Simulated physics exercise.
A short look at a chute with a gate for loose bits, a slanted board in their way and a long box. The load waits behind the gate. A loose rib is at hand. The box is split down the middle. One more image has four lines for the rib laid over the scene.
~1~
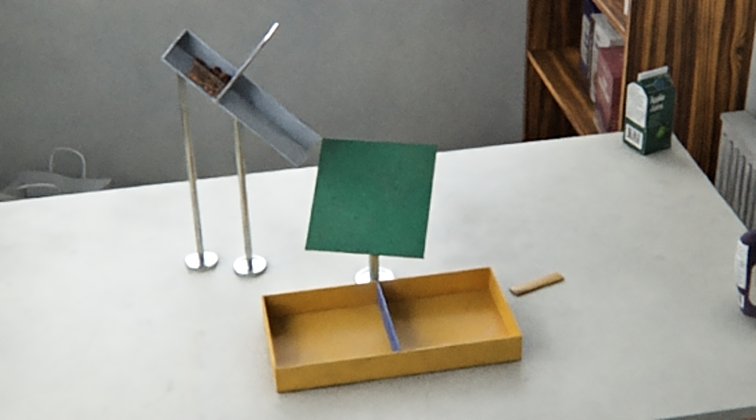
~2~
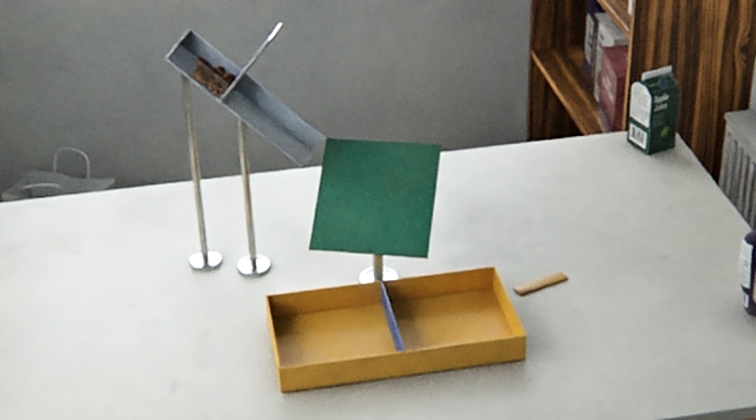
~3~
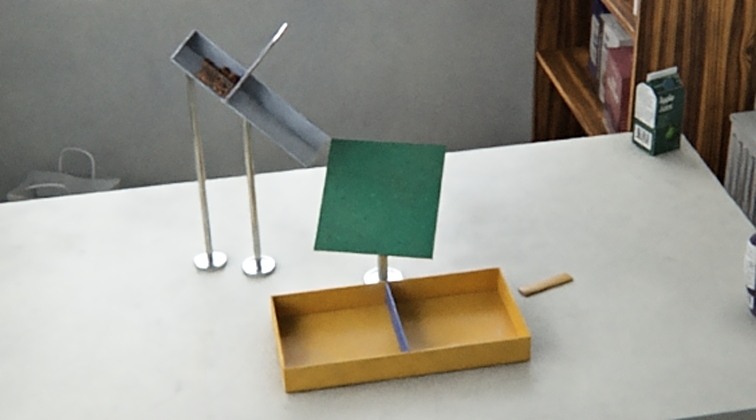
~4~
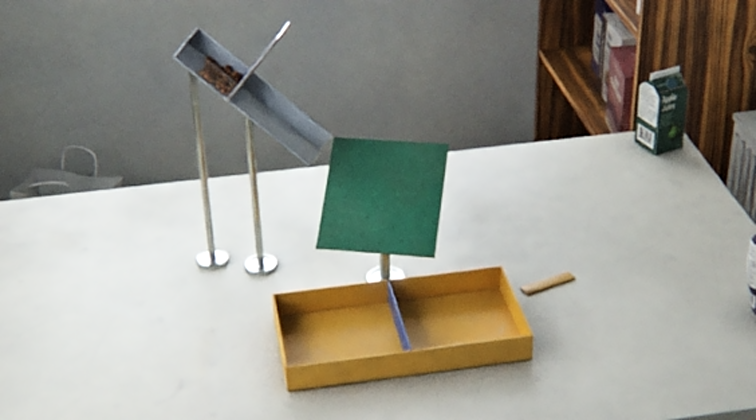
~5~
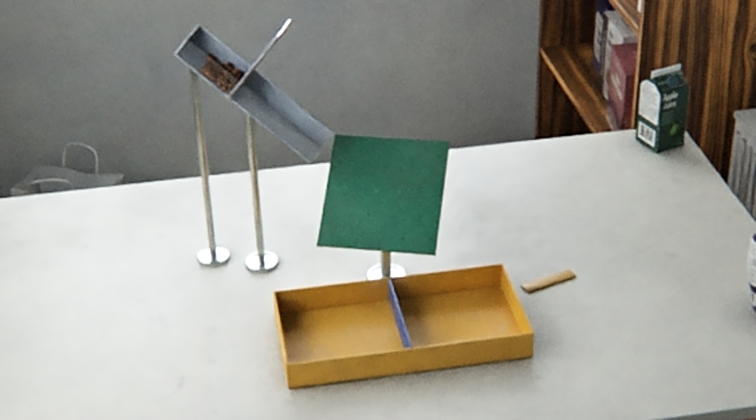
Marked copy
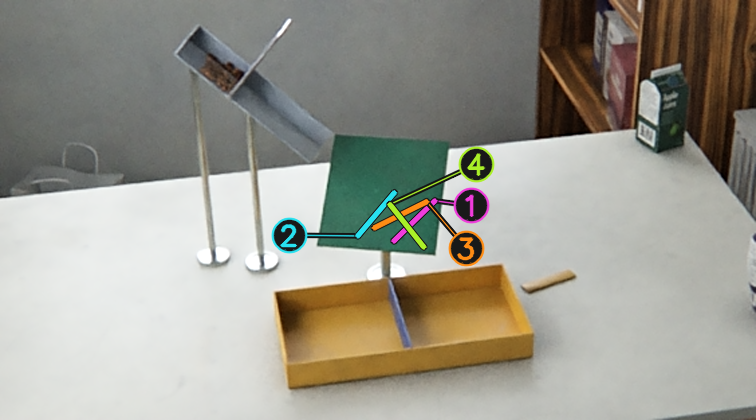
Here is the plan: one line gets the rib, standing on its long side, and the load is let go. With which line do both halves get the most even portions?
Best: 4.
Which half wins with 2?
The left half.
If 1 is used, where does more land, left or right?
The left half.
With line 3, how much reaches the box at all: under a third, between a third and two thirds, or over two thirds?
It is over two thirds.
On the marked copy, line 1 from (434, 200) to (393, 240); line 2 from (394, 192) to (357, 235); line 3 from (426, 201) to (374, 227); line 4 from (389, 204) to (423, 247).
With 1, of what is caught, almost all in the left half, about a tenth in the right.
With 2, of what is caught, almost all in the left half, about a tenth in the right.
With 3, of what is caught, almost all in the left half, about a tenth in the right.
With 4, of what is caught, roughly a third in the left half, roughly two thirds in the right.
